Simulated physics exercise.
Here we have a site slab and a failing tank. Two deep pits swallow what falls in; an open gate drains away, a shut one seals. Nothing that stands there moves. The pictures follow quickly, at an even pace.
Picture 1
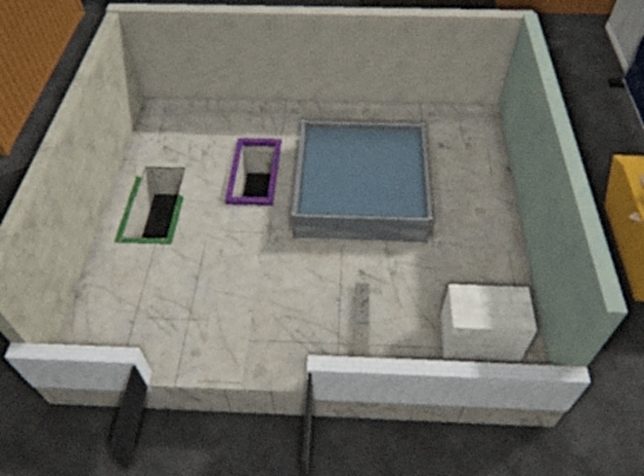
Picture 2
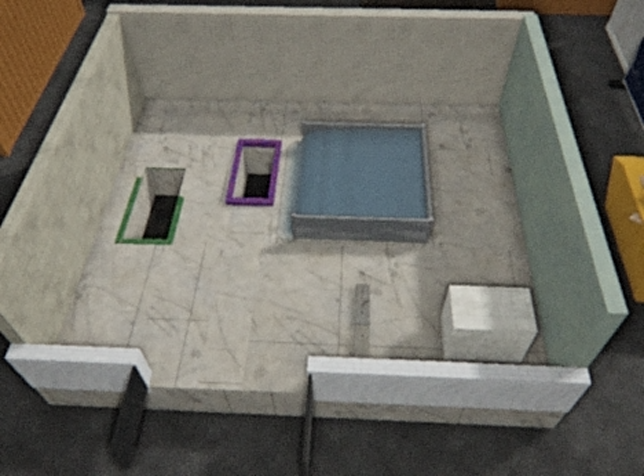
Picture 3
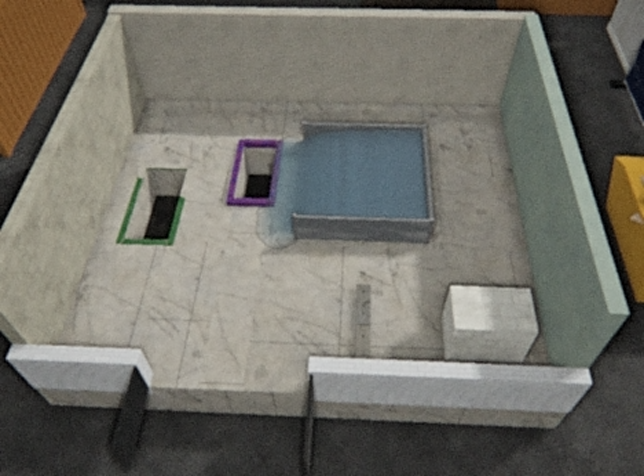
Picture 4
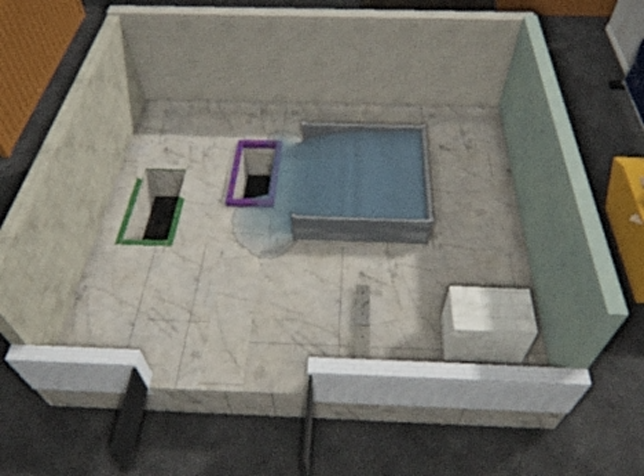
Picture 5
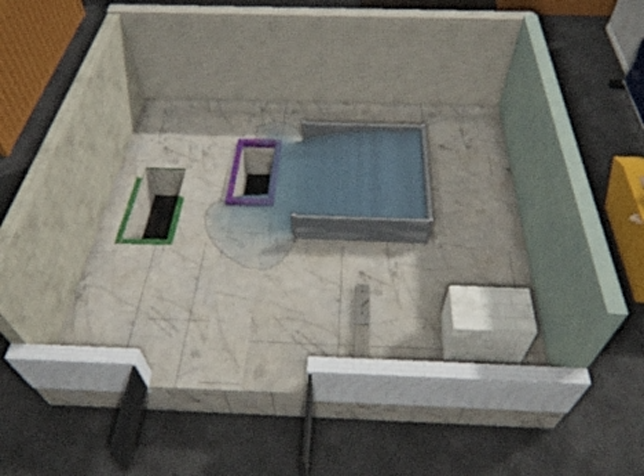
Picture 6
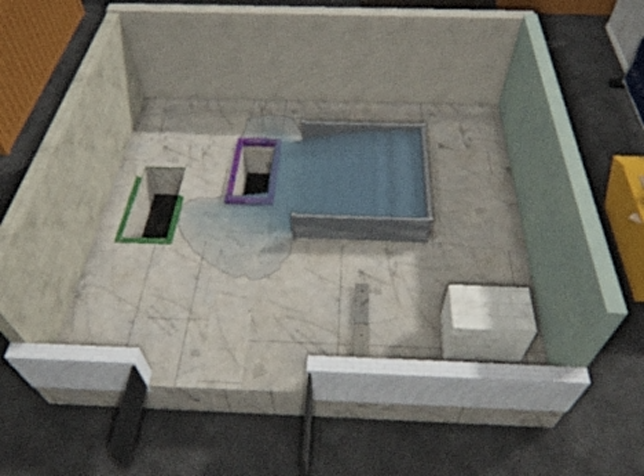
Walled slab with a blue water tank losing its left side, water spreading leftward and forward around a purple-edged pit.
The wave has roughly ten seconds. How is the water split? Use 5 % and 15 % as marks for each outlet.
One by one: The gate takes from 5 to 15 %; the green pit takes over 15 %; the purple pit takes over 15 %.
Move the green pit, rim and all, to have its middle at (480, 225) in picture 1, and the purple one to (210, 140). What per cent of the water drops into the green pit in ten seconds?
Parts in a hundred: Green 0.
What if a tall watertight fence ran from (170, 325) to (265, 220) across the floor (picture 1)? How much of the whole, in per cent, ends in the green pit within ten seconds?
Roughly, in per cent: Green 14.
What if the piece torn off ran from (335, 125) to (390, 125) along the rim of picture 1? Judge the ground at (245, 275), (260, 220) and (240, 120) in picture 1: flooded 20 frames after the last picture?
One after the other: Dry, dry, awash.
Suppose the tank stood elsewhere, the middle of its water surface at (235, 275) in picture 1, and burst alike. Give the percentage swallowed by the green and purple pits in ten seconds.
Roughly, in per cent: Green 50, purple 0.
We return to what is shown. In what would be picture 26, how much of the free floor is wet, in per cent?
About 40 per cent.
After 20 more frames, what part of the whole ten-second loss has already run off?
I make it 65 per cent.
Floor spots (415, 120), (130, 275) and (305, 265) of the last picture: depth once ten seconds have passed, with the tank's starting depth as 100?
In turn 2, 8 and 0 in a hundred.
A moment on, water covers 20 % of the floor; the gate 0 %, the green pit 2 %, the purple pit 13 %.
Next, water covers 30 % of the floor; the gate 0 %, the green pit 6 %, the purple pit 22 %.
Then, water covers 40 % of the floor; the gate 0 %, the green pit 10 %, the purple pit 28 %.
Later, water covers 45 % of the floor; the gate 3 %, the green pit 15 %, the purple pit 30 %.
In the end, water covers 50 % of the floor; the gate 8 %, the green pit 23 %, the purple pit 30 %.
